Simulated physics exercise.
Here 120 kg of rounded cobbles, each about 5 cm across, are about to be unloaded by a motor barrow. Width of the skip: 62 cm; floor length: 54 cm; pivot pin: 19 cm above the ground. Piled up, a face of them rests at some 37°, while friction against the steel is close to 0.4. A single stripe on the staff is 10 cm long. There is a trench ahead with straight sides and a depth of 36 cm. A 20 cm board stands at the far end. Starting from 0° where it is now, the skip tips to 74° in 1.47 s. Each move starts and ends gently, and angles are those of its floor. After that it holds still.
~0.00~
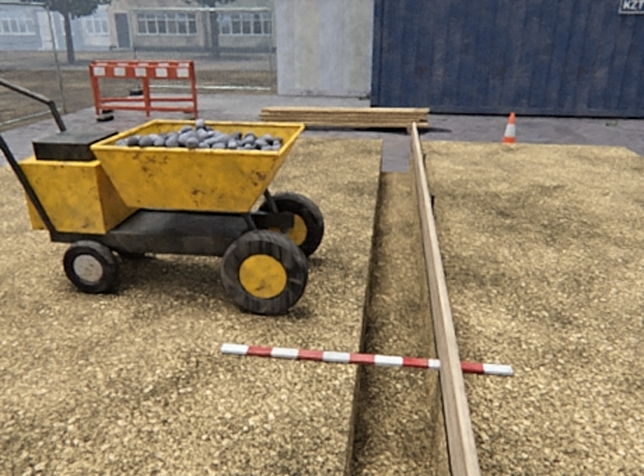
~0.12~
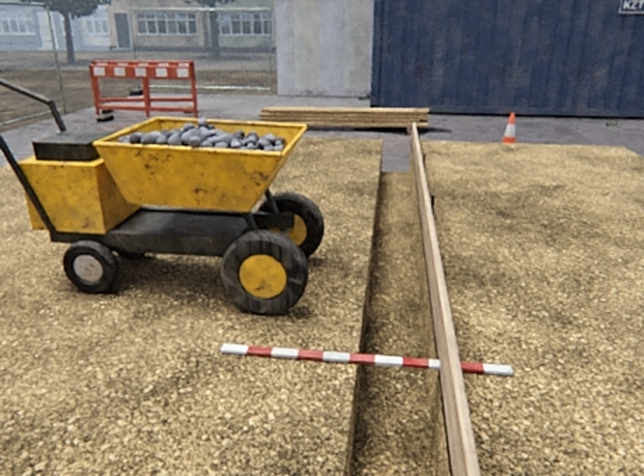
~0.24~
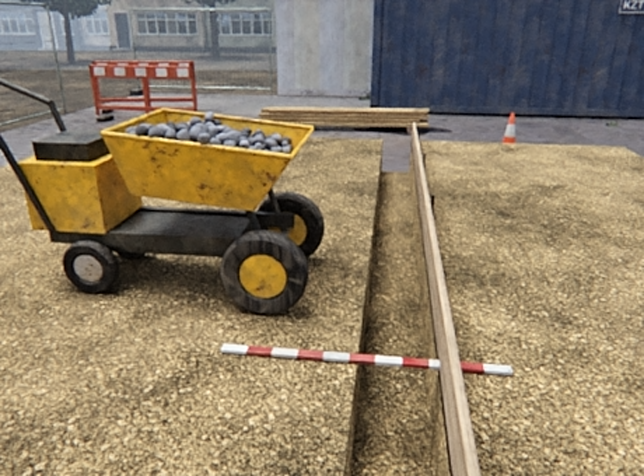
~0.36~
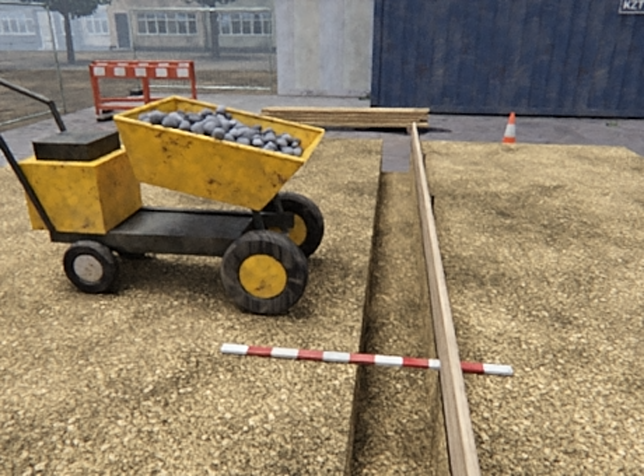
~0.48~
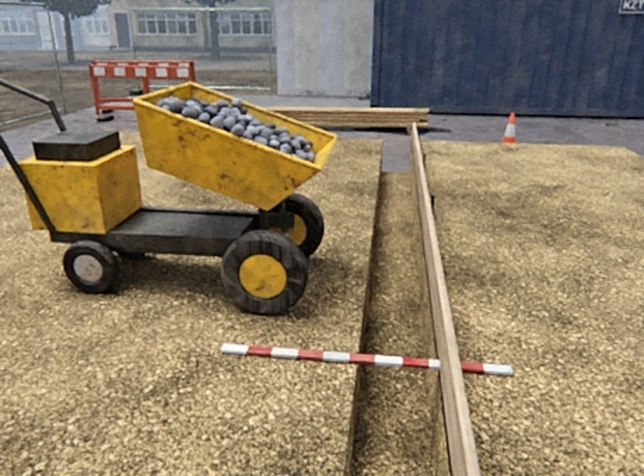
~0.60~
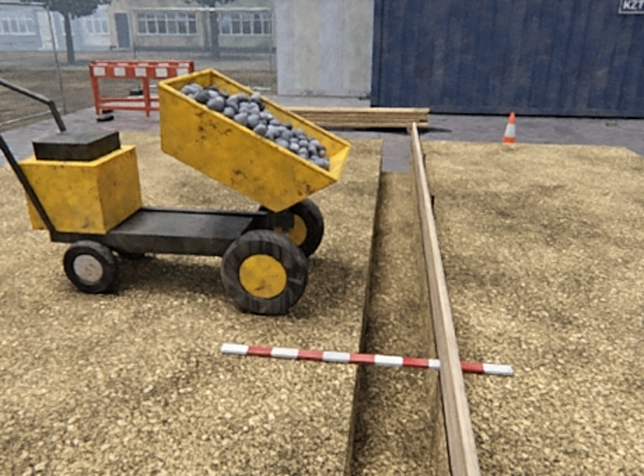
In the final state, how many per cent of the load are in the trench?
About 83 per cent are in the trench in the final state.
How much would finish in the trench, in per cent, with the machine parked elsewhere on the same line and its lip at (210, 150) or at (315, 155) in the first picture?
Near 90 and near 20 percent.
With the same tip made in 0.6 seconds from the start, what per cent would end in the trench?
My guess is near 50 percent.
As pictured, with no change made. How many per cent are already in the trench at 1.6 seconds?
About 40 per cent by then.
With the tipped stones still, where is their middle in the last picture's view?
In the last view, about (405, 335).
After 1.1 s the floor is at 62°; 98 % in the skip, 2 % in the trench; the foremost stones are at (407, 245).
After 1.6 s the floor is at 74°; 46 % in the skip, 40 % in the trench, 14 % past the trench; the foremost stones are at (522, 306).
After 1.9 s the floor is at 74°; 23 % in the skip, 60 % in the trench, 17 % past the trench; the foremost stones are at (588, 302).
After 3.9 s the floor is at 74°; 0 % in the skip, 83 % in the trench, 17 % past the trench; the foremost stones are at (622, 301).
